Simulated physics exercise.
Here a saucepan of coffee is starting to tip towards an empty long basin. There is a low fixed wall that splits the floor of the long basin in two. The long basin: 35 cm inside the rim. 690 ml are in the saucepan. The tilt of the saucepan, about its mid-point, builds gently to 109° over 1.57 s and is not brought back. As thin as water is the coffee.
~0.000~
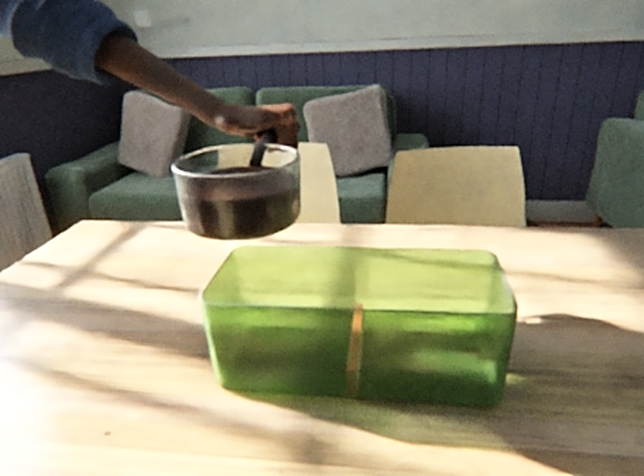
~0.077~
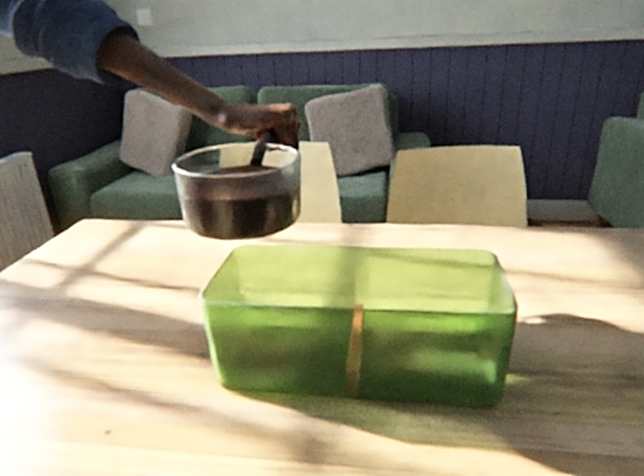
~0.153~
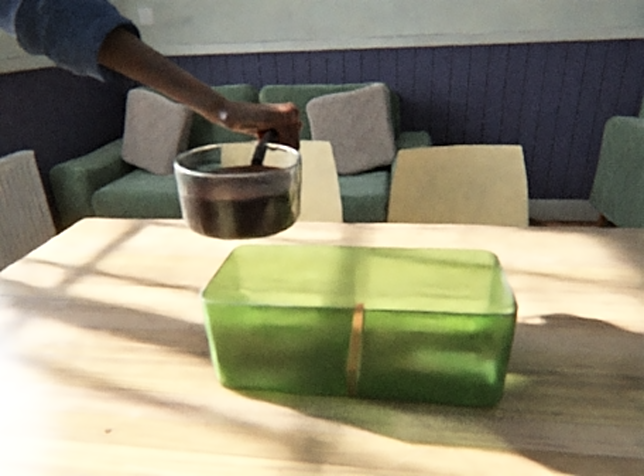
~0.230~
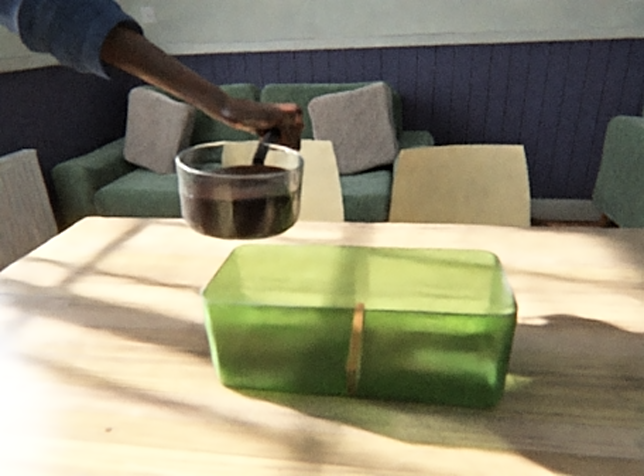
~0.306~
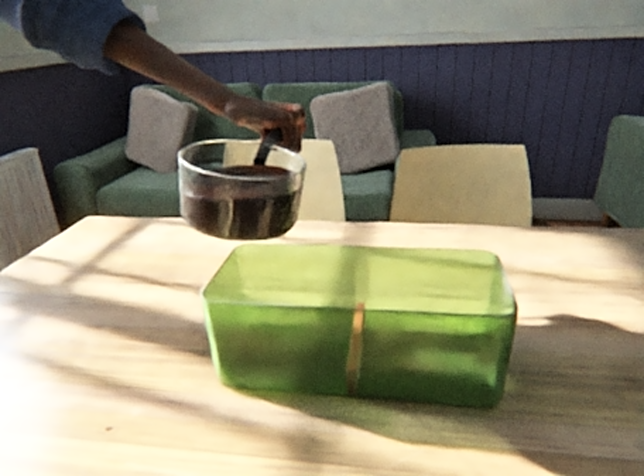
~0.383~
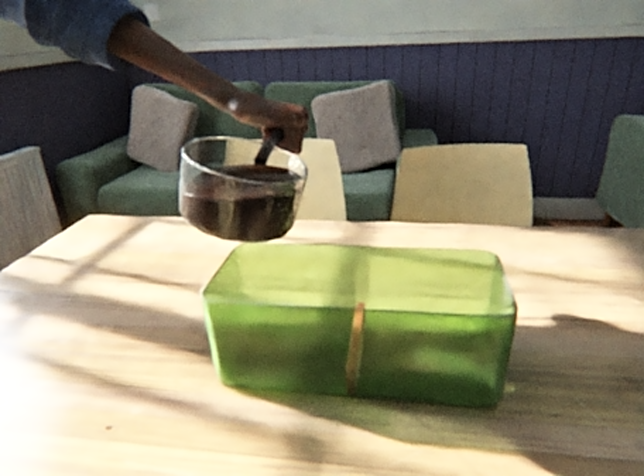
At first, a hand holds a glass saucepan of dark coffee nearly level above a long, empty green basin on a sunlit wooden table. Then the hand gradually tilts the saucepan slightly, its right rim dipping towards the basin, while the coffee stays inside and the basin remains still and empty.
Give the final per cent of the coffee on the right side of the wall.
The right side ends with about 47 per cent.
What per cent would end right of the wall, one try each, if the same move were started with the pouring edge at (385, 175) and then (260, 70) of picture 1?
Around 95 per cent first, around 35 per cent next.
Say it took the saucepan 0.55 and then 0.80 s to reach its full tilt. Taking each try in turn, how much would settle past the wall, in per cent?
Result: 20 per cent, then 30 per cent.
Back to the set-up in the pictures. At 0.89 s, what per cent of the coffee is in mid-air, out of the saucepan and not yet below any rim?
Estimate: Some 26 % of the total.
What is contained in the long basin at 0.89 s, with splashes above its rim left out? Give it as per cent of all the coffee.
Roughly 16 percent.
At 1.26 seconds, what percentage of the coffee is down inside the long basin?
Near 84 in a hundred.
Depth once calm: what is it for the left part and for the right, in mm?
Left roughly 14 mm; right roughly 12 mm.
After 0.89 s the tilt is 66° and 58 per cent is still to pour, 7 is left of the wall and 10 right of it.
After 1.26 s the tilt is 99° and 11 per cent is still to pour, 38 is left of the wall and 46 right of it.
After 1.65 s the tilt is 109° and 0 per cent is still to pour, 52 is left of the wall and 47 right of it.
After 2.07 s the tilt is 109° and 0 per cent is still to pour, 53 is left of the wall and 47 right of it.
In the end 53 per cent lies left of the wall, 47 right of it and 0 outside.
